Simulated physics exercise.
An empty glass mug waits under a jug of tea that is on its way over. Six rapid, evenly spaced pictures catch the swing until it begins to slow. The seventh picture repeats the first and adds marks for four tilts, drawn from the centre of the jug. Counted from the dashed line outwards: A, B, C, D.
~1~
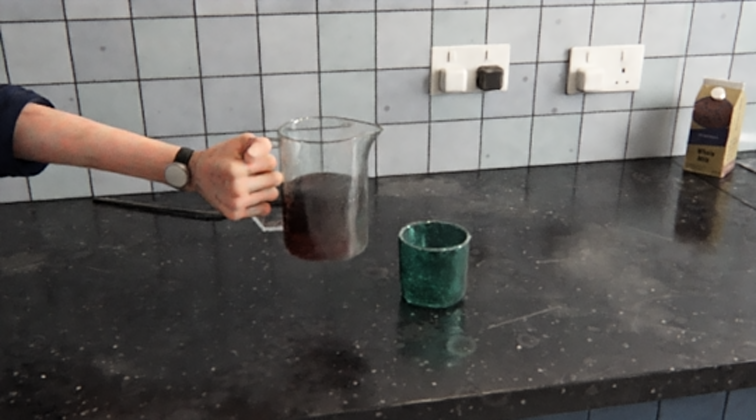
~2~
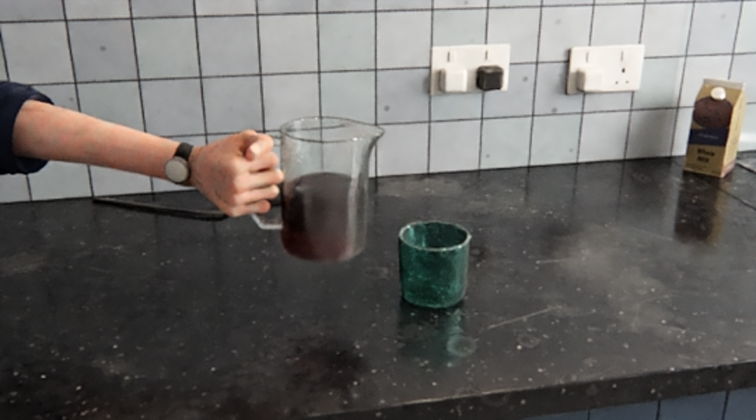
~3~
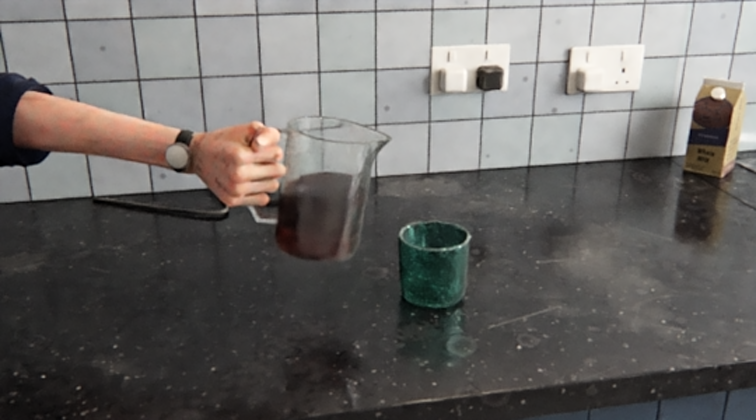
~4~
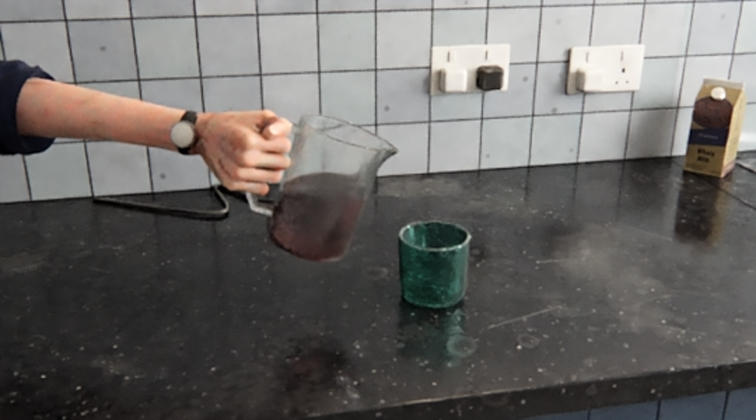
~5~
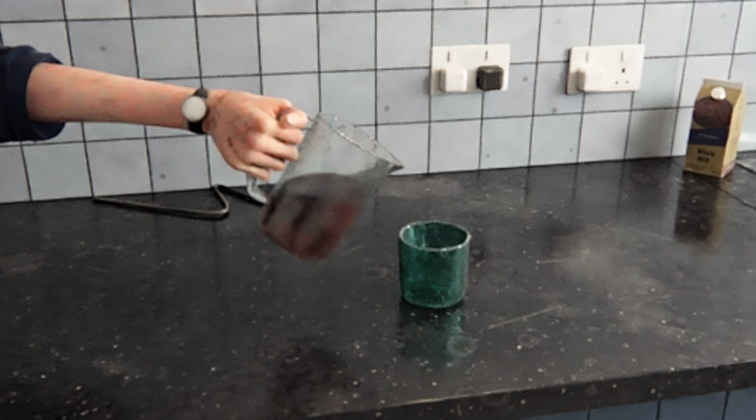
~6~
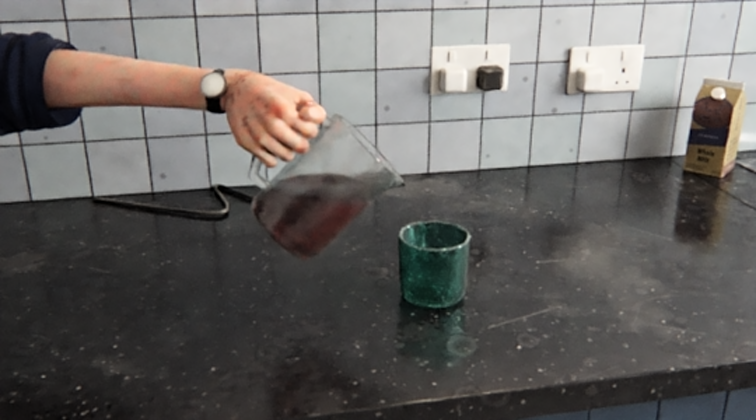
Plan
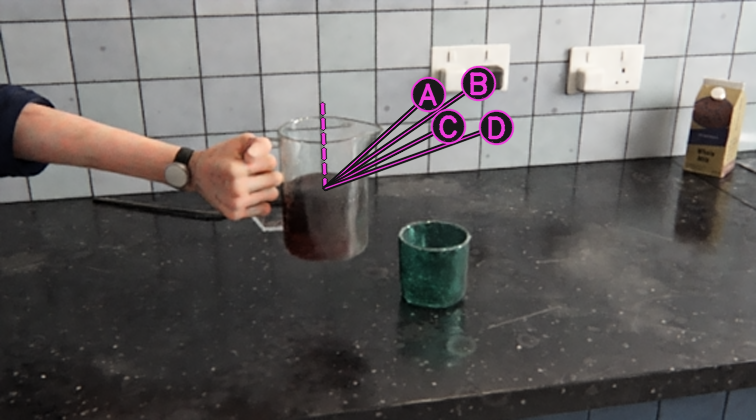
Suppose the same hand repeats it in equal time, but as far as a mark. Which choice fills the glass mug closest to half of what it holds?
Best: D.
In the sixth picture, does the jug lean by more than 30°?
Yes.
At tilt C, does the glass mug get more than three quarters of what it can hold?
No, it does not.
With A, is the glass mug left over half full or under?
Under half.
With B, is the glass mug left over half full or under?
Under.
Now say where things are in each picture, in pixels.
Upright, lip at (381, 128); rim of the glass mug round (434, 234); nothing has left yet.
Tipped about 2°, lip at (384, 131); nothing has left yet.
Tipped about 9°, lip at (390, 138); nothing has left yet.
Tipped about 20°, lip at (397, 149); nothing has left yet.
Tipped about 33°, lip at (403, 165); nothing has left yet.
Tipped about 46°, lip at (405, 183); nothing has left yet.
On the marked copy, A at (415, 106); B at (464, 92); C at (432, 133); D at (480, 132).
If A is chosen, the glass mug ends with about 1 % of what it can hold.
If B is chosen, the glass mug ends with about 10 % of what it can hold.
If C is chosen, the glass mug ends with about 27 % of what it can hold.
If D is chosen, the glass mug ends with about 50 % of what it can hold.
